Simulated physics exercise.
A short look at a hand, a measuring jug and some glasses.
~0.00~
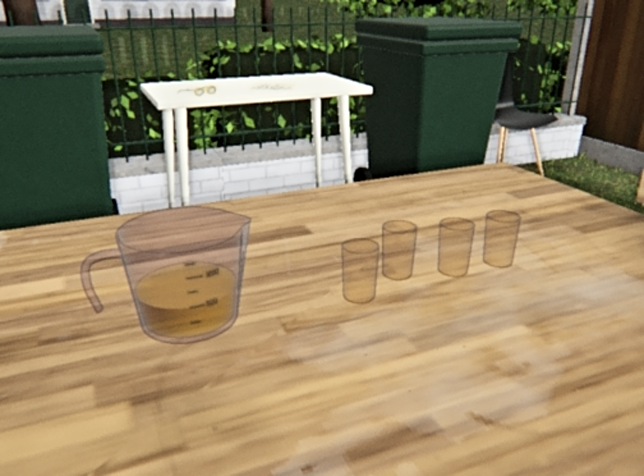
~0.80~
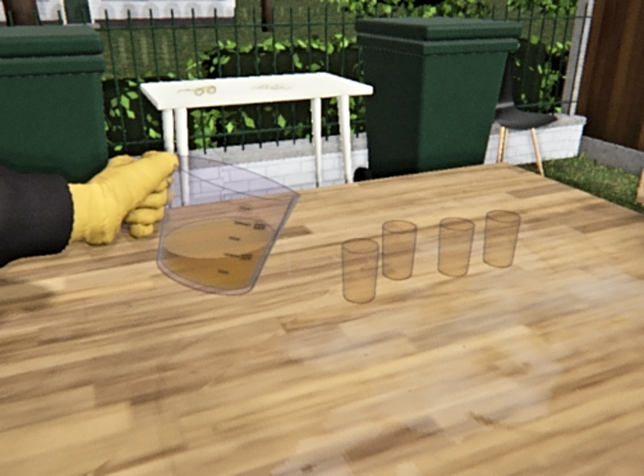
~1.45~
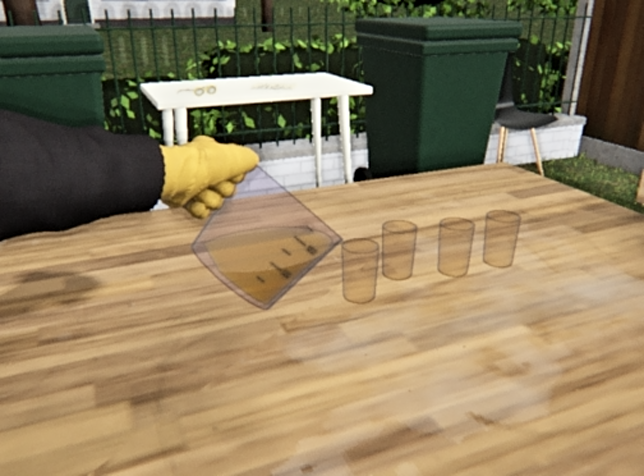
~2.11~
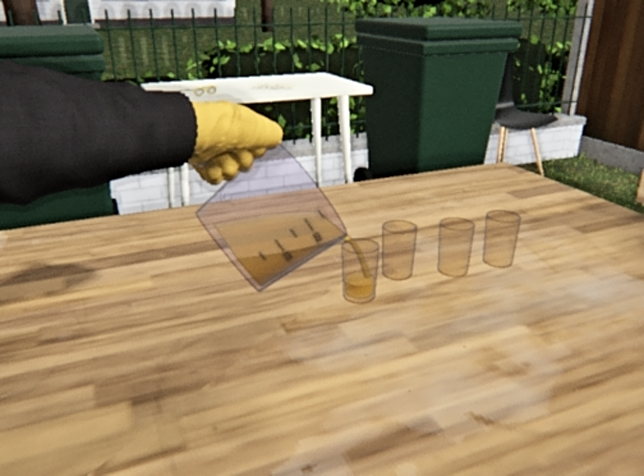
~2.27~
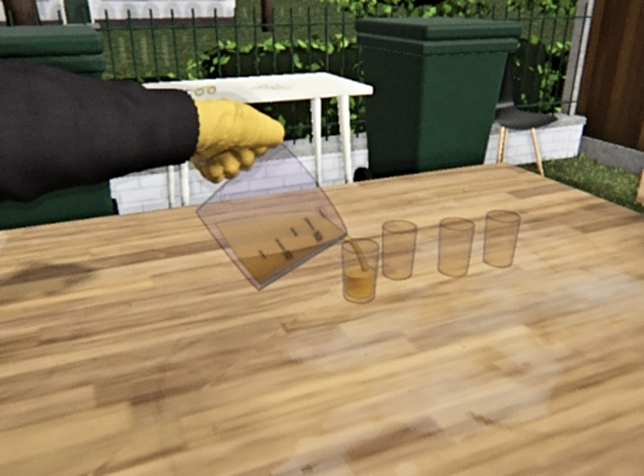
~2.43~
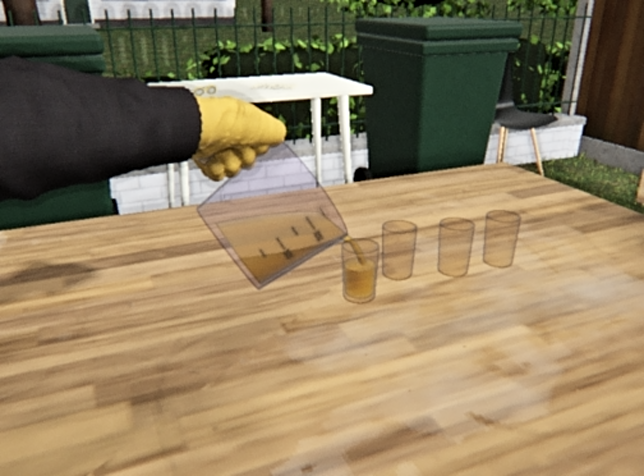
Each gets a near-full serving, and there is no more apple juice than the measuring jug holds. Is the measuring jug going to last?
It is enough.
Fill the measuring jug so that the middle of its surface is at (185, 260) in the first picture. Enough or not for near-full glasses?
My call: Will do.
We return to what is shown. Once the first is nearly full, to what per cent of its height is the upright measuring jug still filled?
Near 30 in a hundred.
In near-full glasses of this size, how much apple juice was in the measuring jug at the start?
Roughly 5.5 servings.
By 2.7 s, the first is about three quarters full.
By 5.6 s, the first is done and the measuring jug has about three quarters of its load.
By 14.4 s, all four are full and about a quarter of the apple juice is over.
